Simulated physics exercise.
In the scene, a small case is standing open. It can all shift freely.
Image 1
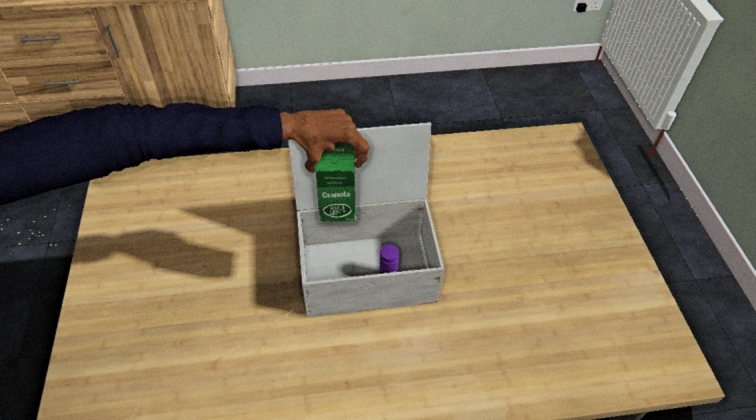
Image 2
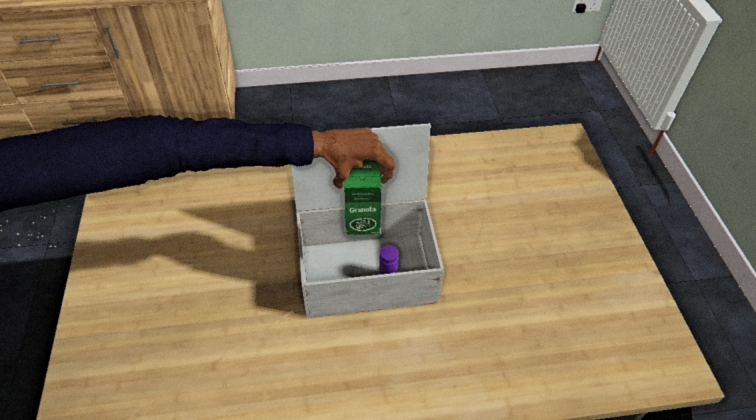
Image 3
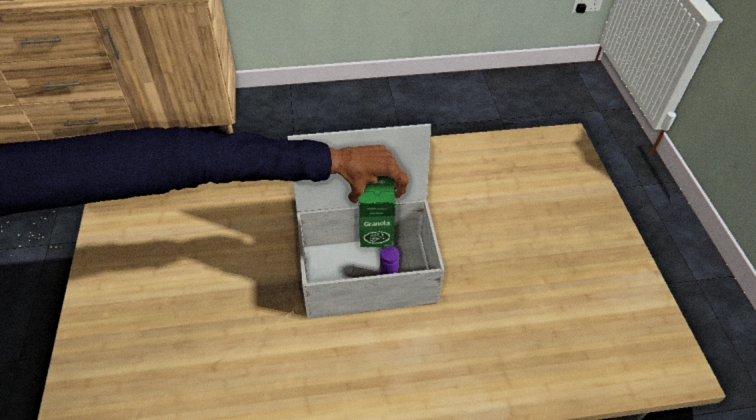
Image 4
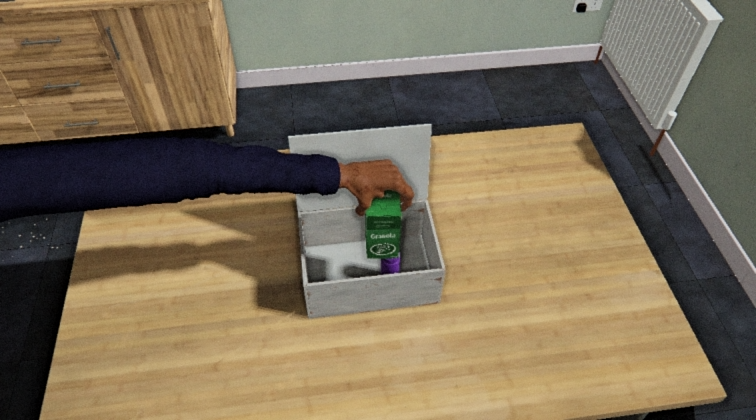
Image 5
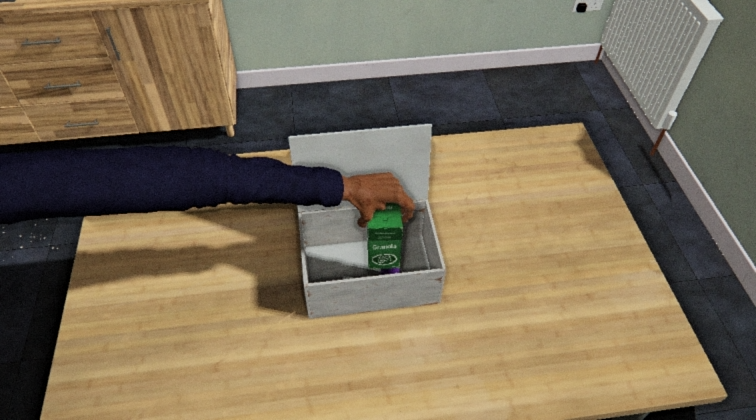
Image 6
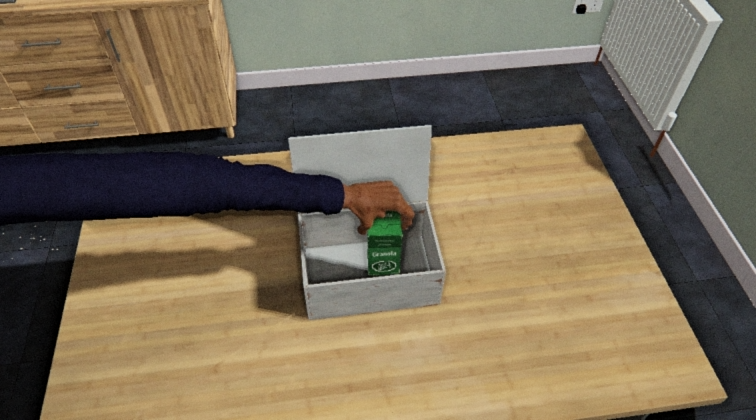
A hand in a dark blue sleeve, reaching from the left, lowers a green carton into a small open pale grey case, shifting slightly right and gradually hiding the purple cylindrical container inside. The case stands on a light wooden table, seen from above by a still camera, with wooden drawers behind at left and a white radiator at upper right. Finally, the carton sits partly inside the case, still gripped at its top.
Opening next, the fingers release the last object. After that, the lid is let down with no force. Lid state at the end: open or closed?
Closed.
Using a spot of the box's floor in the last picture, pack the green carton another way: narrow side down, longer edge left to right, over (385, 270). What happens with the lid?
Once it's packed that way, the lid settles all the way.
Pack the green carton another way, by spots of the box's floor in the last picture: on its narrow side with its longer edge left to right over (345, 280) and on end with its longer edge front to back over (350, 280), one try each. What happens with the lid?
The first attempt leaves the lid fully closed, while the second leaves it partly open.
Then, 0.60 s later than the last frame, green carton on its side near (343, 267).
Then, 1.10 s later than the last frame, lid starting down; green carton on its side near (339, 256).
Then, 1.60 s later than the last frame, lid 57° above the rim; green carton on its side near (339, 256).
Then, 2.00 s later than the last frame, lid 18° above the rim; green carton on its side near (339, 256).
When it is over, lid shut; lying over in the box, green carton; purple shaker as before. End places, in pixels of the last picture, green carton near (339, 256).
